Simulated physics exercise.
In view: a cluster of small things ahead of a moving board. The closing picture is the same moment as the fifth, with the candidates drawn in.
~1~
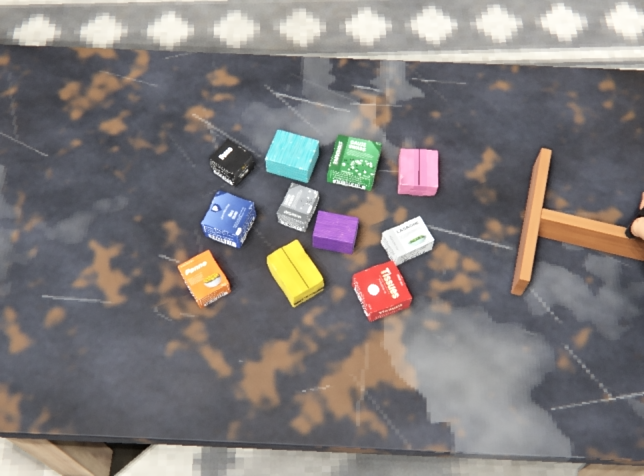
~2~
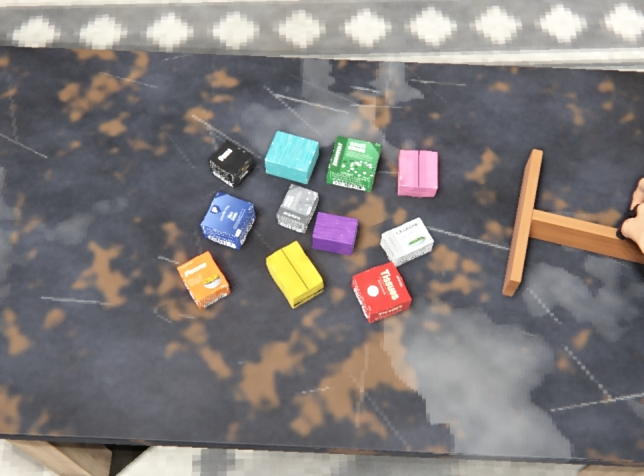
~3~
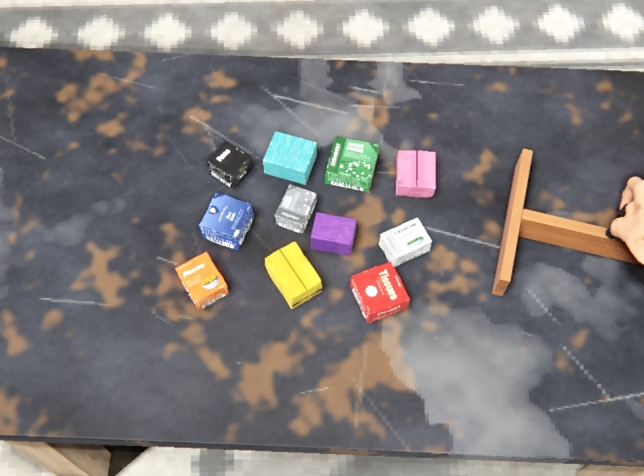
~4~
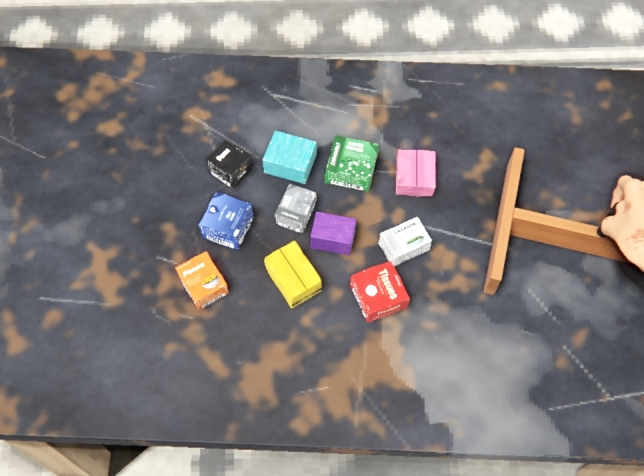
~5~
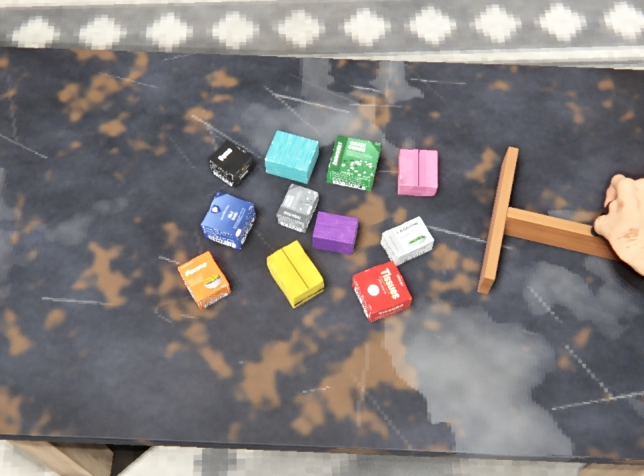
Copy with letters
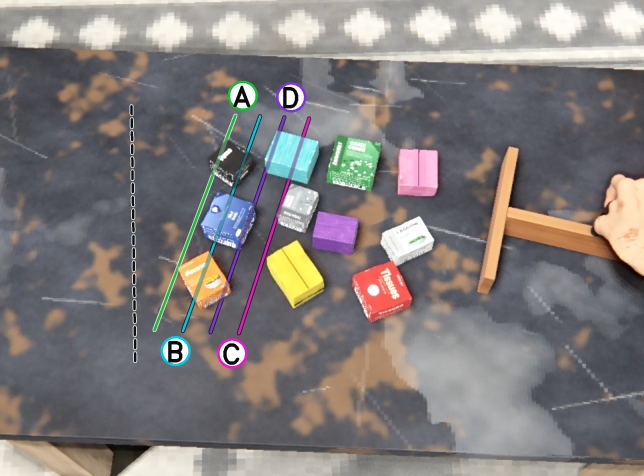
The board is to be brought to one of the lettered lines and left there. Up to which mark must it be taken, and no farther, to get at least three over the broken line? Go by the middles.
Stop at A.
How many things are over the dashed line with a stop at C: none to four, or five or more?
The count is none.
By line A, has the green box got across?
No.
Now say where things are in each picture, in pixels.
The first picture shows board (536, 212); black box (232, 163); grey box (298, 207).
The second picture shows board (528, 213); white box (407, 243).
The third picture shows board (518, 212); blue box (228, 221).
The fourth picture shows board (508, 211); yellow box (293, 275).
The fifth picture shows board (502, 210); orange packet (204, 281); pink box (418, 172); turquoise block (292, 157).
On the copy, A at (198, 215); B at (224, 216); C at (276, 218); D at (250, 217); the dashed line at (133, 222).
On A. First, board (392, 206); orange packet (204, 281); blue box (230, 220); none across.
Then, board (284, 202); black box (168, 169); blue box (171, 214); none across.
Finally, board (198, 199); blue box (87, 210); orange packet (117, 287); four across.
By contrast, B gets only one across; C gets none across; D gets none across.
